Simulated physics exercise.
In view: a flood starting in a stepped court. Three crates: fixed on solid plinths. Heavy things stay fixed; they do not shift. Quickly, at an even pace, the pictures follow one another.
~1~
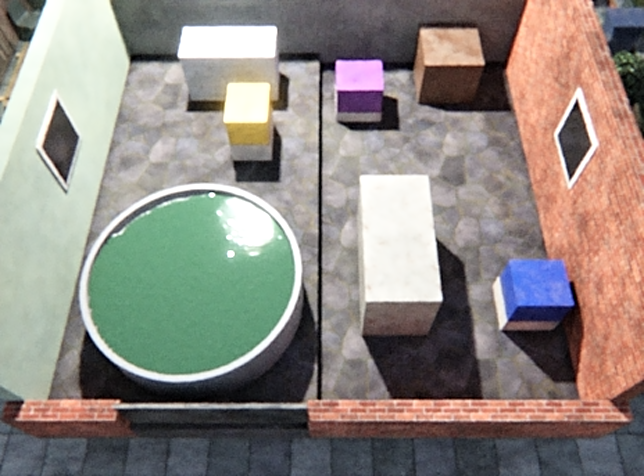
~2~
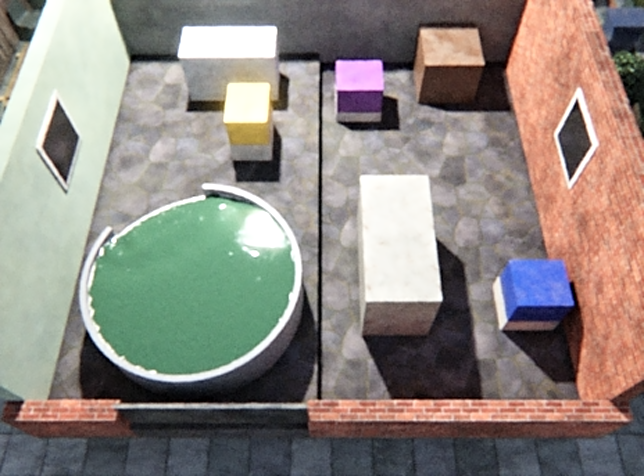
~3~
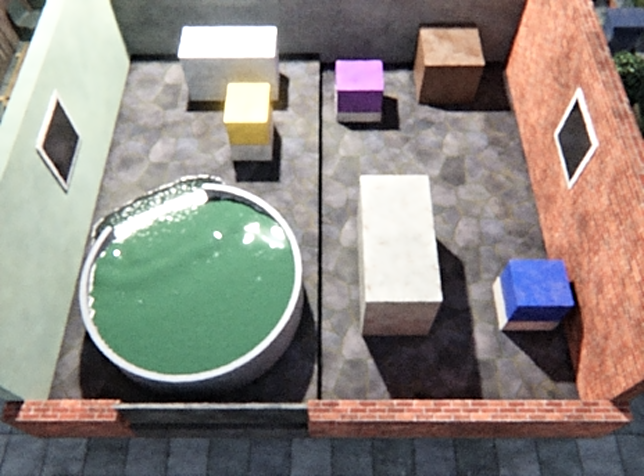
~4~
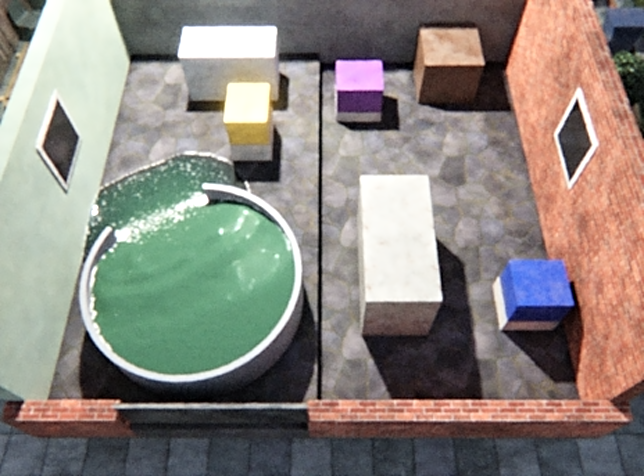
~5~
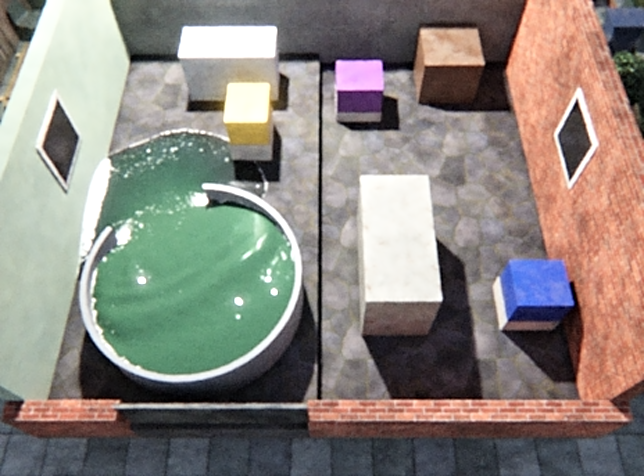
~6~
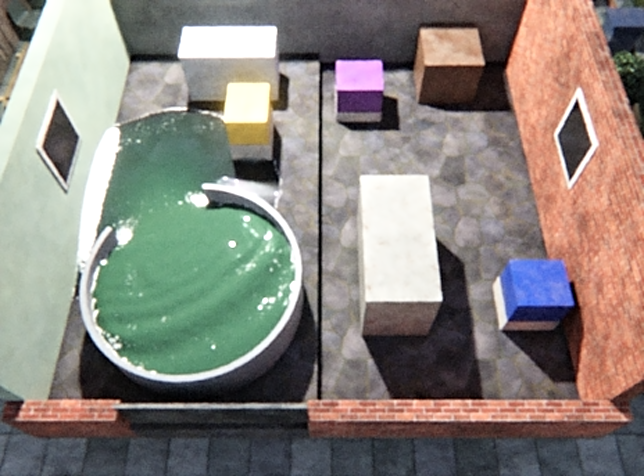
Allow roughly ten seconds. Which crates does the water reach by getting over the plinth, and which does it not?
Yellow crate: Safe, blue crate: Safe, purple crate: Not safe.
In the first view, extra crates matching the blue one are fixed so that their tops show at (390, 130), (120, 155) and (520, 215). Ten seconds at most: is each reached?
Respectively: Comes through fine, is reached and comes through fine.
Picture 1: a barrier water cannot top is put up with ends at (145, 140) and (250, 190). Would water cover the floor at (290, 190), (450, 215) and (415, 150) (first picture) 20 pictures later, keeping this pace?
One by one: Soaked, spared, spared.
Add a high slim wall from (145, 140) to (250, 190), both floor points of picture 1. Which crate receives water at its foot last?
I'd pick the blue one.
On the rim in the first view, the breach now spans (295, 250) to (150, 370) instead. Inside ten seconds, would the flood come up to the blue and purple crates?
Result: Blue crate reached, purple crate reached.
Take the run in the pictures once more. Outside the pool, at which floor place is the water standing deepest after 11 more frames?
My pick is (141, 60).
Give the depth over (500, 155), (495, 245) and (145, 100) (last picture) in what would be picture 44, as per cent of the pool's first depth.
Going in order, roughly 2, 8 and 30 %.
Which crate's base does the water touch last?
I'd pick the one in blue.
A moment on, water covers 25 % of the floor; the yellow crate water round its plinth, the blue crate not reached, the purple crate not reached.
Next, water covers 30 % of the floor; the yellow crate water round its plinth, the blue crate not reached, the purple crate water round its plinth.
Then, water covers 45 % of the floor; the yellow crate water round its plinth, the blue crate not reached, the purple crate water round its plinth.
Later, water covers 80 % of the floor; the yellow crate water round its plinth, the blue crate water round its plinth, the purple crate water round its plinth.
In the end, water covers 100 % of the floor; the yellow crate stayed above the water, the blue crate stayed above the water, the purple crate was topped.
